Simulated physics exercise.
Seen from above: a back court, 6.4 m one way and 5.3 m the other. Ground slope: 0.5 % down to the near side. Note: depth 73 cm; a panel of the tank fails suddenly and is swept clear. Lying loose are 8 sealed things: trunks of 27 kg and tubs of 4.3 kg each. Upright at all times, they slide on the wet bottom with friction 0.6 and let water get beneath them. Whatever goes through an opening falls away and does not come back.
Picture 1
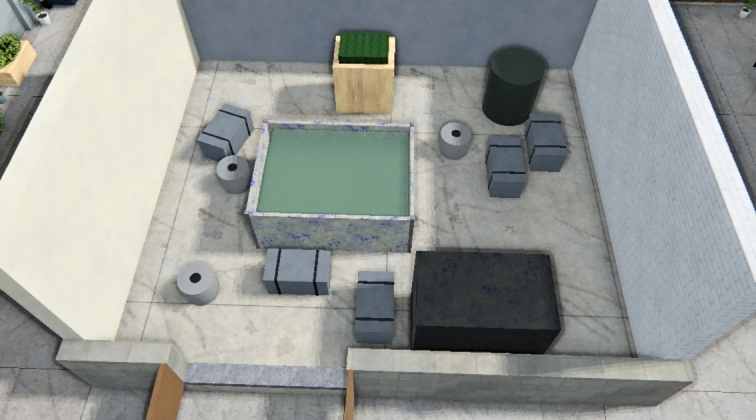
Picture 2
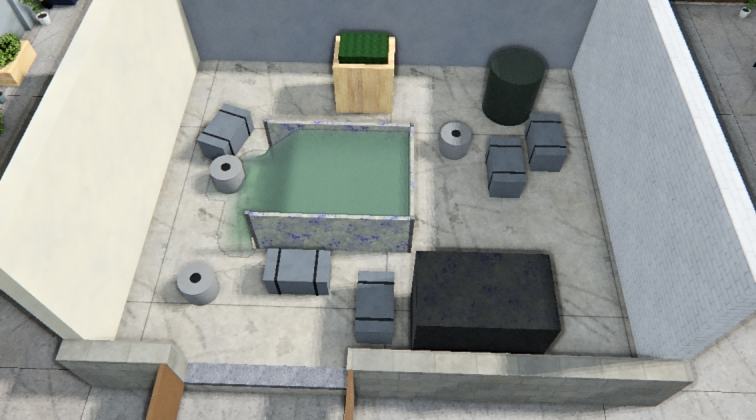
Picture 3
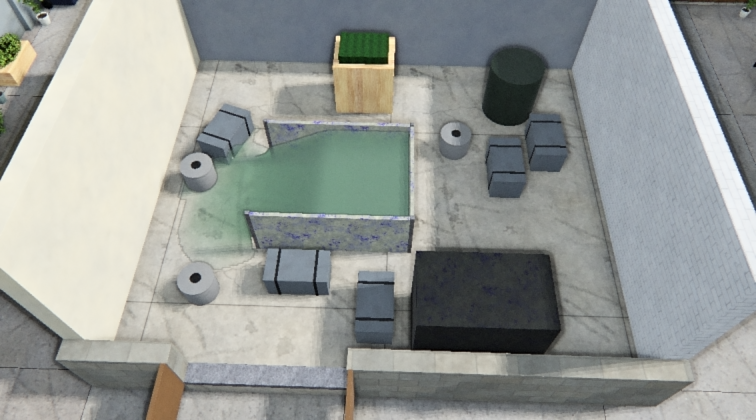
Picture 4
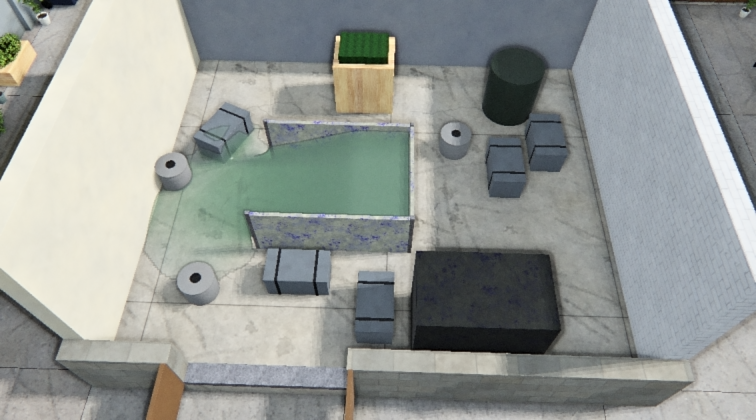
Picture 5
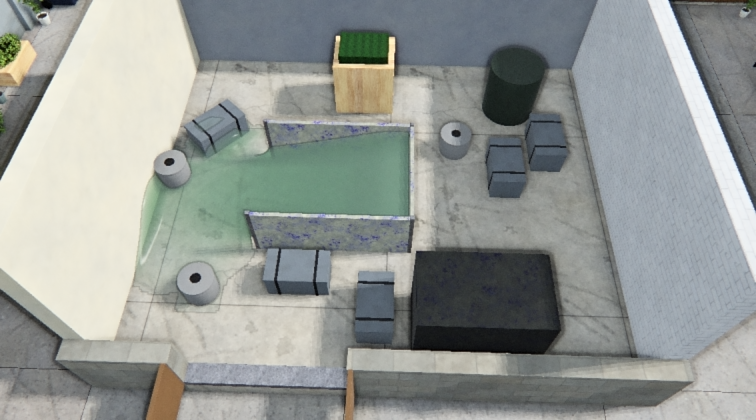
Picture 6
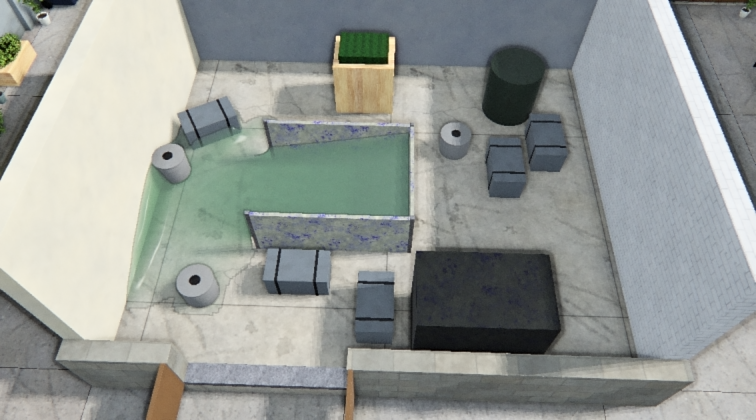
Green water pours from the tank's open left side, pushing a grey tub and then a trunk.
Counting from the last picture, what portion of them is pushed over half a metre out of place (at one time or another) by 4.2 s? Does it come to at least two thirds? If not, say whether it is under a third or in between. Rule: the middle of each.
Central band.
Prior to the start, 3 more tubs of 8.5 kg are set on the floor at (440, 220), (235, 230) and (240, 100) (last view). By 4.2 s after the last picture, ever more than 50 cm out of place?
Respectively: Doesn't reach it; tops it; tops it.
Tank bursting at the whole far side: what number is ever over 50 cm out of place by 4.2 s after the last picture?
In that case the number is 6.
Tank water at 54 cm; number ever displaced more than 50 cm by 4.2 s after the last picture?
Then it comes to 3.
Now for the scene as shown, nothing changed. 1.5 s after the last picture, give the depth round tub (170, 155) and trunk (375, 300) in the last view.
About 9 and 0 cm.
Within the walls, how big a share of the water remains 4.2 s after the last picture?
I'd say some 88 percent hasn't gone yet.
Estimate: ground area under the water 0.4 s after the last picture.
Wet area: Approx. 8.5 m2.
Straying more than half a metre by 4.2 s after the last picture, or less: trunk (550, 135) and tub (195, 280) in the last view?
Result, in order: Below the line; above the line.
Then, 0.4 s after the last picture 2 of 8 are over 50 cm from their spots; 1 afloat.
Then, 1.5 s after the last picture 3 of 8 are over 50 cm from their spots; 2 afloat.
Then, 2.8 s after the last picture 3 of 8 are over 50 cm from their spots; 2 afloat.
Then, 4.2 s after the last picture 4 of 8 are over 50 cm from their spots, and 4 have been at some point; 5 afloat.
